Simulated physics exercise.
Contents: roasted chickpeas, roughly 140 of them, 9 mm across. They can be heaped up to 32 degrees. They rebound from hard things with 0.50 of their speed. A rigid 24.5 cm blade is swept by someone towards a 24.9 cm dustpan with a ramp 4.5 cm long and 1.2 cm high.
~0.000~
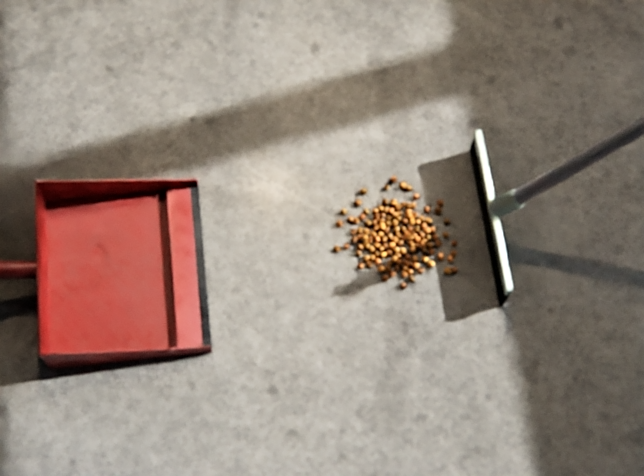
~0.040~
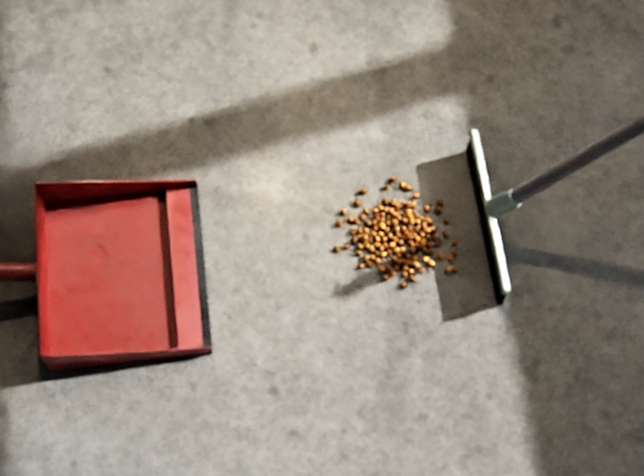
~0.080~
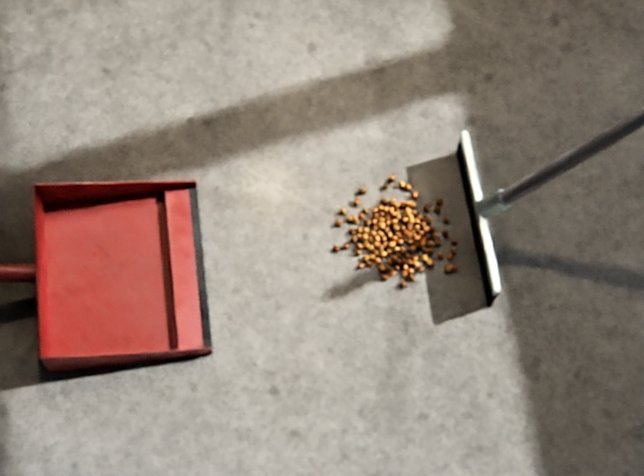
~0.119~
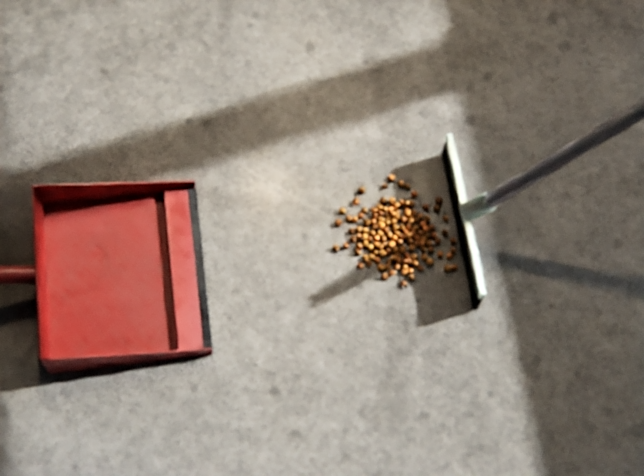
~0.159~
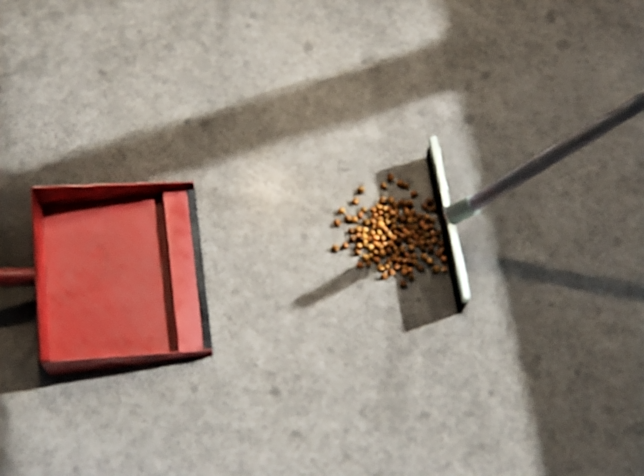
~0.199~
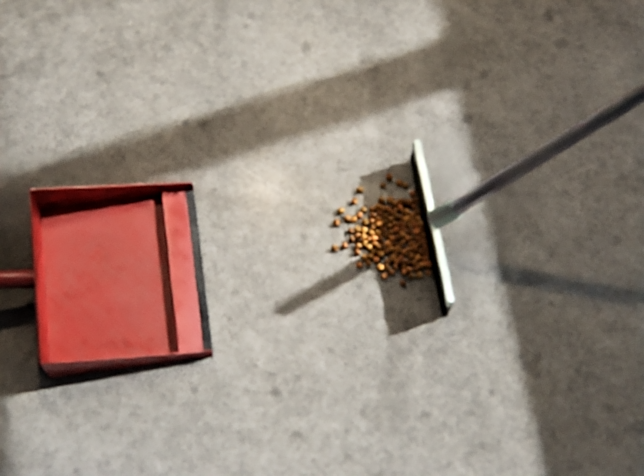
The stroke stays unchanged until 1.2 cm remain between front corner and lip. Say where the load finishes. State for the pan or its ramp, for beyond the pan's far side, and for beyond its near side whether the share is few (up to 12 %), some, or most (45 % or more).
In the pan or on its ramp: Most, past the pan's far side: Few, past the pan's near side: Few.
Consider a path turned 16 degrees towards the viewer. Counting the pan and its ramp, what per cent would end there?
I'd put it at close to 20 percent.
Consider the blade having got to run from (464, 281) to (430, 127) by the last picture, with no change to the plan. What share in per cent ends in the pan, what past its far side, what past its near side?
Split: Pan = 40, far = 20, near = 0.
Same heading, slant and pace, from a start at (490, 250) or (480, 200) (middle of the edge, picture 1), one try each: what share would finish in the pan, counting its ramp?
Estimates: 50 percent and 65 percent.
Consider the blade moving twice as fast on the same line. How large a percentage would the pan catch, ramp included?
It would come to roughly 55 percent.
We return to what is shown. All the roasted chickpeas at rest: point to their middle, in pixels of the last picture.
When it all comes to rest, the middle is near (196, 282).
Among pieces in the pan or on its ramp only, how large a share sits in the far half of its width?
Some 30 per cent.
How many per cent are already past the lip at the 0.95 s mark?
So far, roughly 70 per cent.
Then, at 0.47 s, middle of the blade 17 cm from the lip; 0 % over the lip, far side 0 %, near side 0 %.
Then, at 0.65 s, middle of the blade 7 cm from the lip; 0 % over the lip, far side 0 %, near side 0 %.
After 0.95 s, middle of the blade 1 cm from the lip; 70 % over the lip, far side 5 %, near side 0 %.
In the end, at 1.4 s, pan 60 %, far side 5 %, near side 0 %, in front of the lip or behind the blade 35 %.
